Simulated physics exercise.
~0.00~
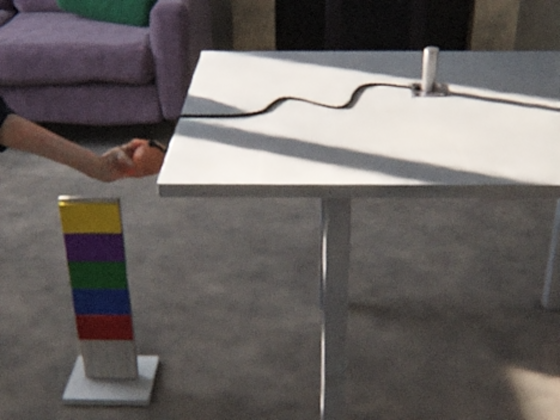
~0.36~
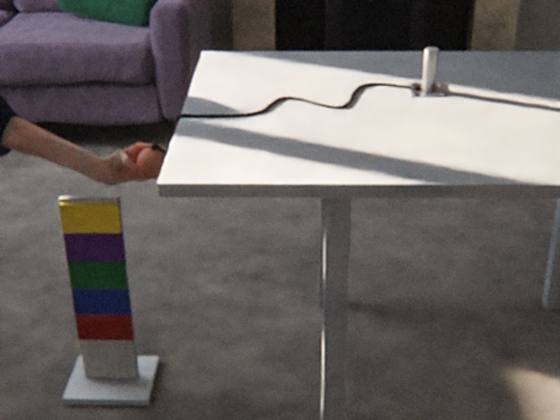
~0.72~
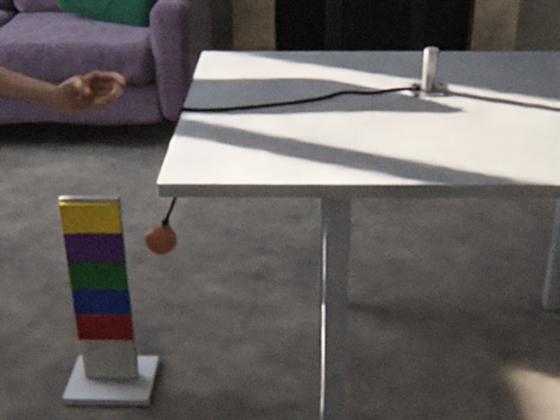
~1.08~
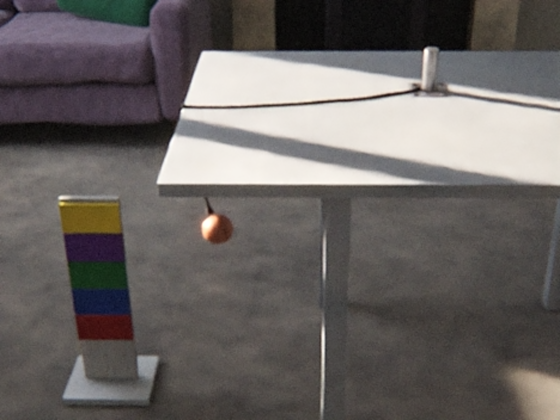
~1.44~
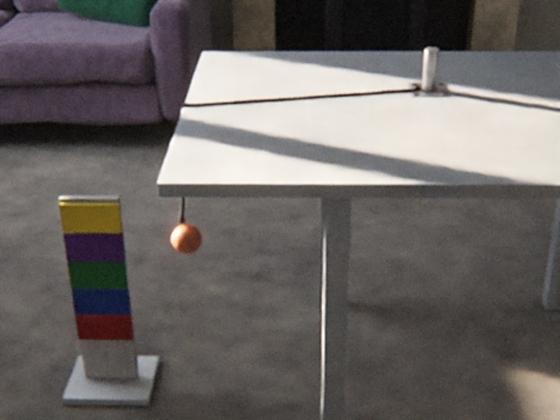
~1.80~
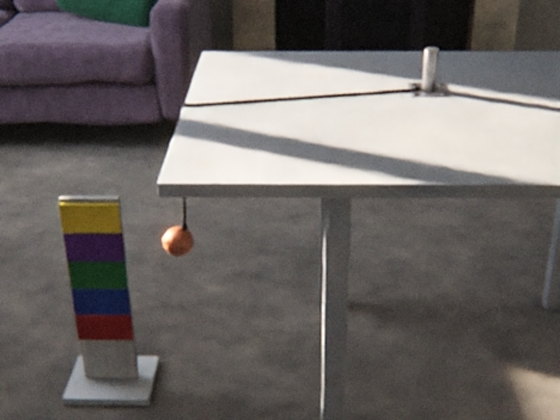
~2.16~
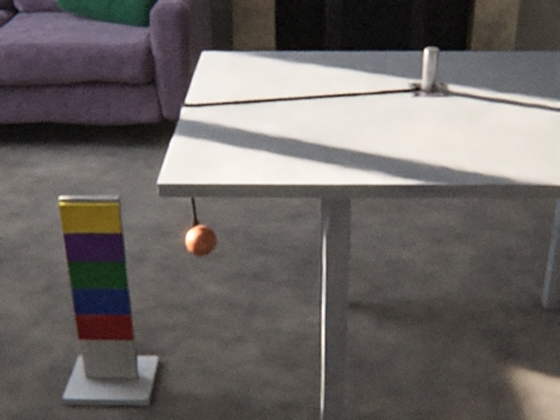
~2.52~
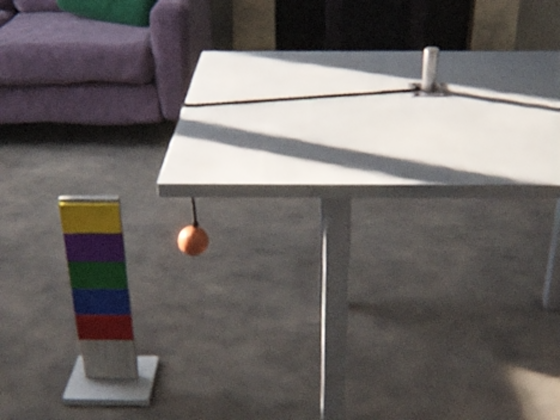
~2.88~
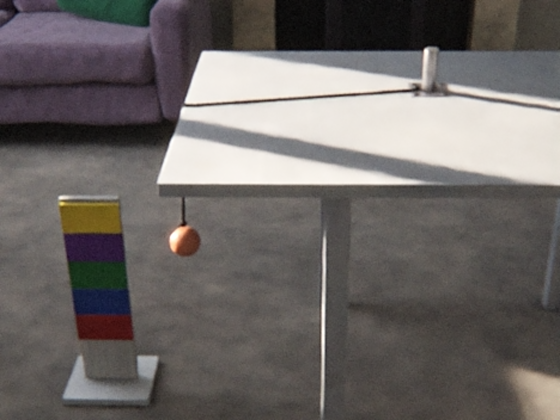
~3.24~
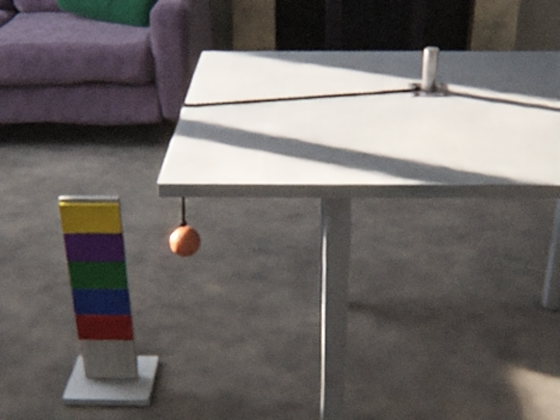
An orange drops from a hand off the table, swings, and hangs level with purple.
